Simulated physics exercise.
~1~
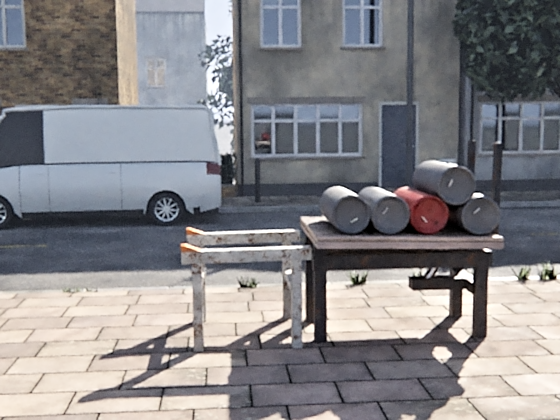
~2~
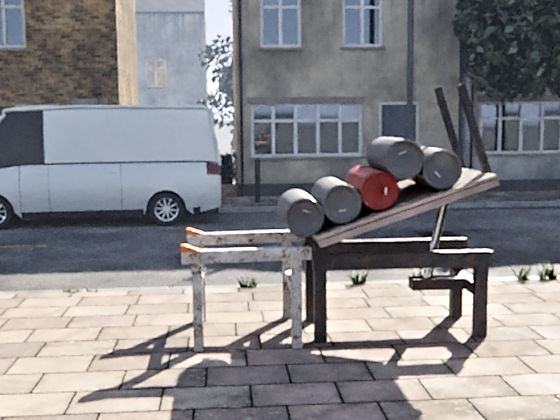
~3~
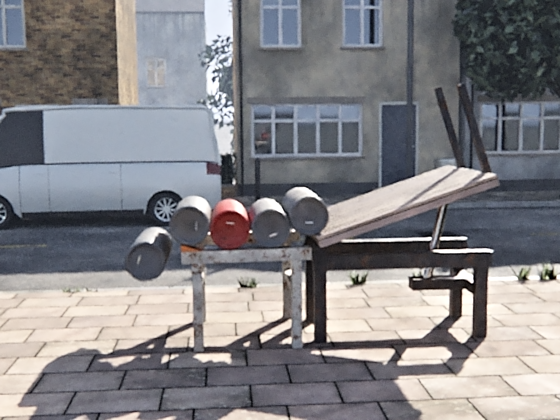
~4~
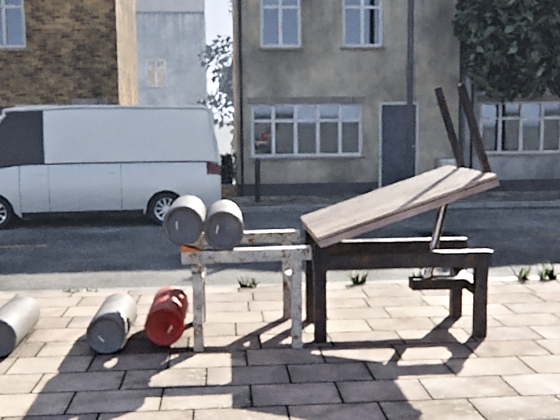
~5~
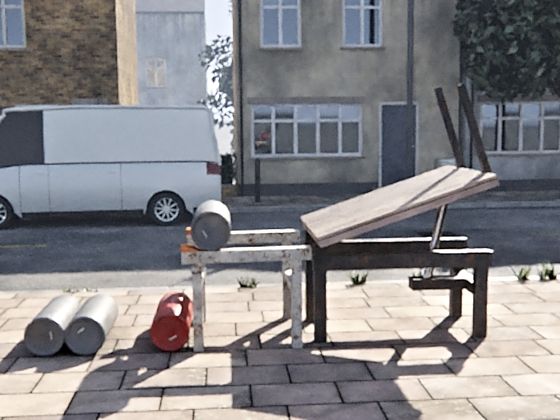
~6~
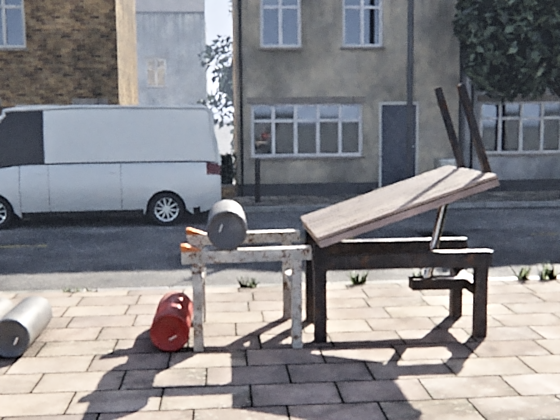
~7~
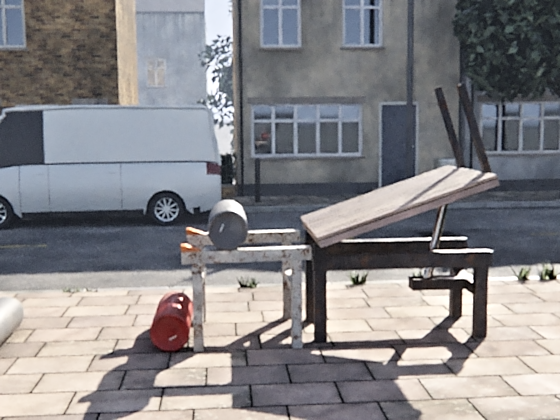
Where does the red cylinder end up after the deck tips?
It ends up on the paving below, lying by the left end of the rack after rolling across it and dropping off.
